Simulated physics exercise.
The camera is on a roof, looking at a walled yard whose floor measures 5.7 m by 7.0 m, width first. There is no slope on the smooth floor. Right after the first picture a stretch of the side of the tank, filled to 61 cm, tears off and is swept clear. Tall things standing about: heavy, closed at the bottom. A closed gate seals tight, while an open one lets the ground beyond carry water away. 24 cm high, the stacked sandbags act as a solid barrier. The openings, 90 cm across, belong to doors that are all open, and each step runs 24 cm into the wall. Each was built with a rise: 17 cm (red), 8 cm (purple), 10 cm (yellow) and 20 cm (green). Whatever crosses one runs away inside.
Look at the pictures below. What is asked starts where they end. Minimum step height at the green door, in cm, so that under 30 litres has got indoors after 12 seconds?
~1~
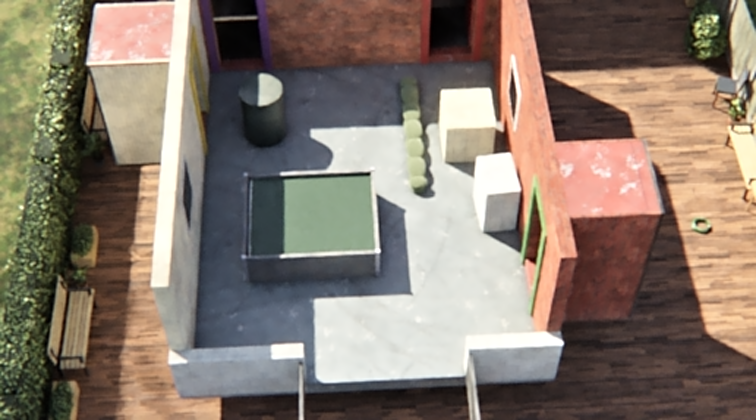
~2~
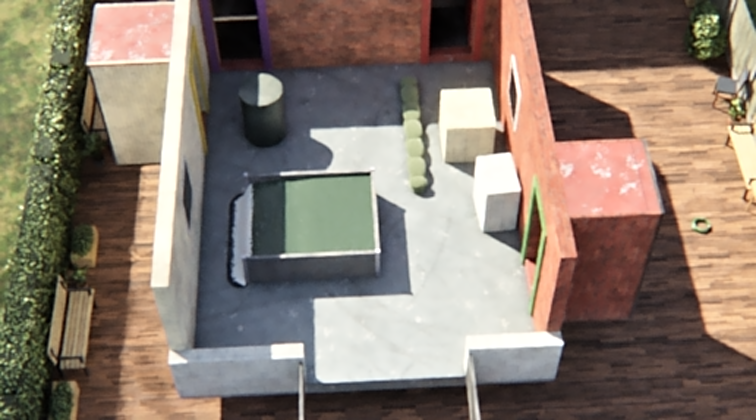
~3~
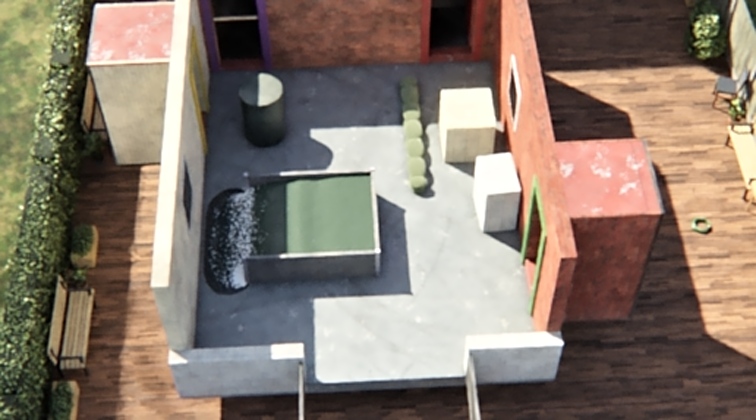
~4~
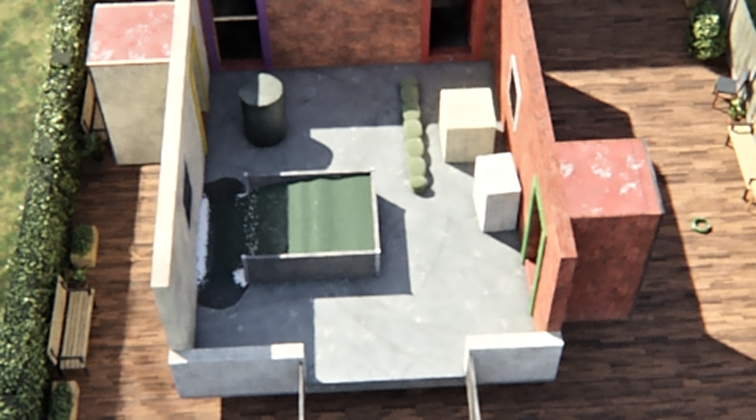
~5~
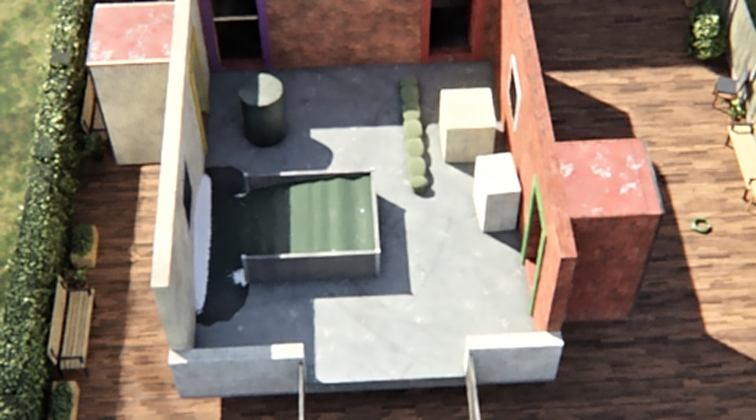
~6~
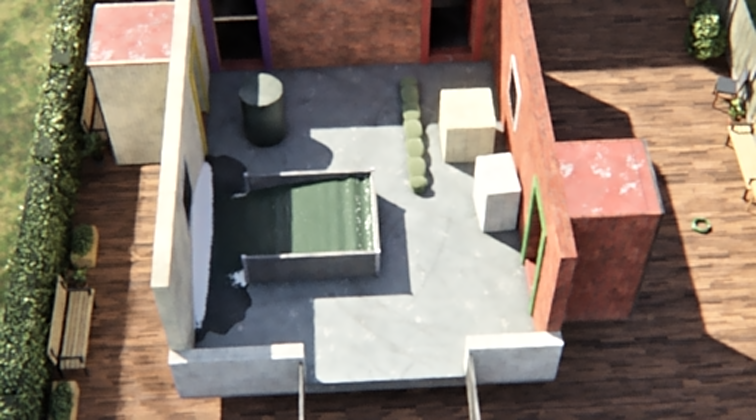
Approx. 7 cm.
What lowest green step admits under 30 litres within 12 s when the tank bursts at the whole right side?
That way, roughly 24 cm.
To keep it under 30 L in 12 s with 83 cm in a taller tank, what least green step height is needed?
In that case, roughly 11.0 cm.
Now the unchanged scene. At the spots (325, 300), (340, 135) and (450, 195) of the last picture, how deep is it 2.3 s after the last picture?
About 2, 2 and 0 cm.
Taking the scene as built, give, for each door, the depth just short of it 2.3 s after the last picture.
In cm - red: 0, purple: 23, yellow: 9, green: 0.
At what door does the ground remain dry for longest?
Red, last of all.
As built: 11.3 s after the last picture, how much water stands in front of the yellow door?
About 4.5 centimetres.
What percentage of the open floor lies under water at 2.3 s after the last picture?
Approximately 45 %.
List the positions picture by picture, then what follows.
Still water, 61 cm deep, in the tank at (310, 215); the green door at (534, 252) is dry, in the first picture.
Water pours out at (249, 231) and has run 0.3 m, to (233, 280); about 8 cm deep outside, 61 cm at the back, in the second picture.
The front is at (209, 276), 0.7 m from the gap at (250, 233); 1.3 m2 of floor is wet, 61 cm left at the back, in the third picture.
The gap is at (250, 233), the front 0.9 m out at (198, 296); the back of the tank holds 61 cm, in the fourth picture.
The front is at (197, 317), 1.1 m from the gap at (250, 234); 2.3 m2 of floor is wet, 60 cm left at the back, in the fifth picture.
The gap is at (250, 234), the front 1.4 m out at (196, 335); the back of the tank holds 52 cm; the green door at (534, 252), 5.0 m from the gap, is still 4.9 m from the nearest water, in the sixth picture.
Then, 0.7 s after the last picture water covers 15 % of the floor, deepest (46 cm) near (210, 250); it has not reached the green door.
Then, 2.3 s after the last picture water covers 45 % of the floor, deepest (33 cm) near (210, 77); it has not reached the green door.
Then, 11.3 s after the last picture water covers 95 % of the floor, deepest (8 cm) near (516, 314); 8 cm at the green door, 0 litres in over its 20 cm step.
At the green door as built, the water peaked near 12 cm, 5.1 s after the last picture.
Run again over the same 12 s with other heights there, 59 litres in over 5.5 cm, 20 litres over 7.5 cm. The limit of 30 litres is kept from about 7 cm up.
